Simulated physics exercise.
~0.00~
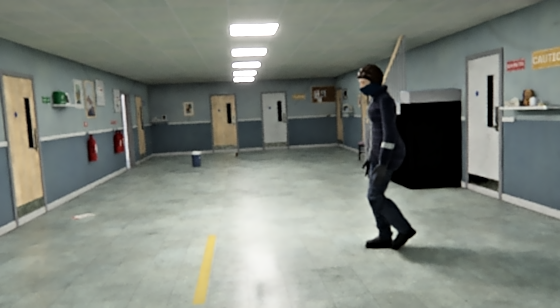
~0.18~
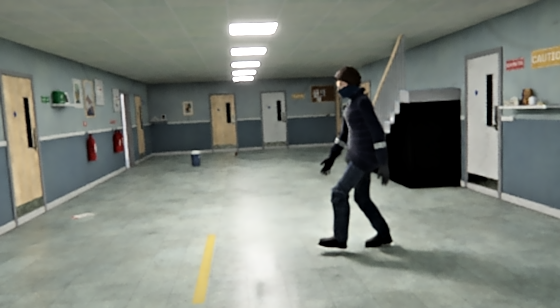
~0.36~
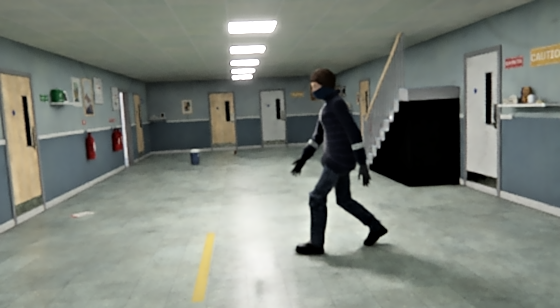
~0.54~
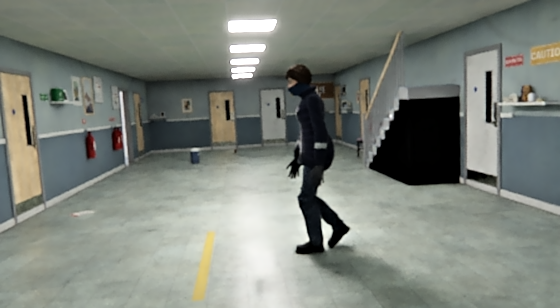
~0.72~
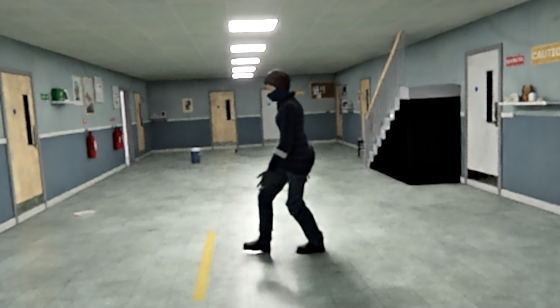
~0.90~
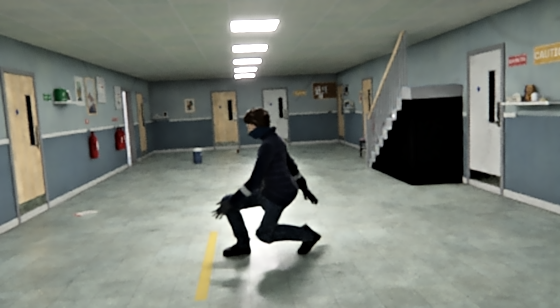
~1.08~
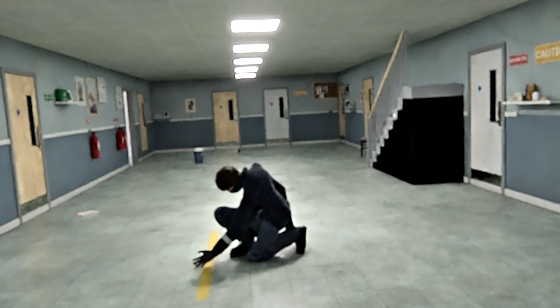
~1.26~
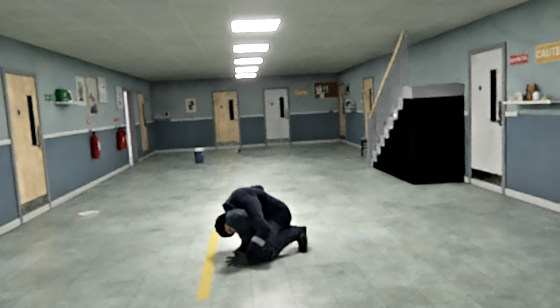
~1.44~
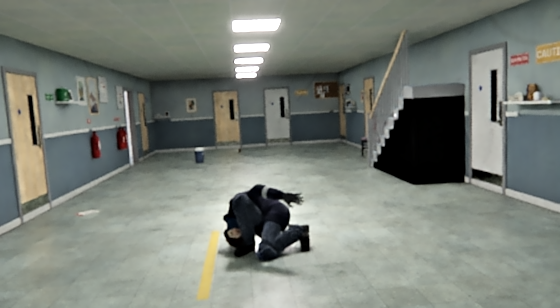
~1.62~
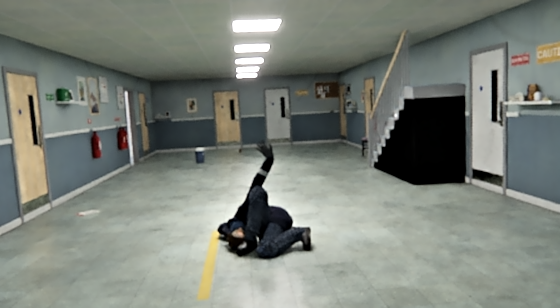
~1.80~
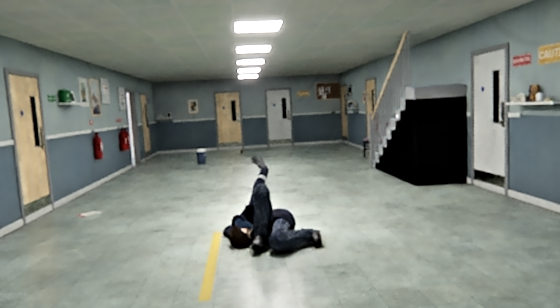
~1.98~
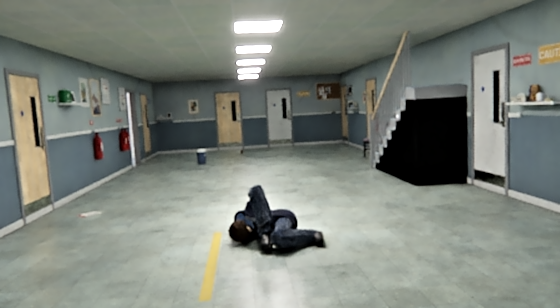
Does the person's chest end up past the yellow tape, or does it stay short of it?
The person's chest stays short of the yellow tape, with the body lying on the floor just to the right of it.
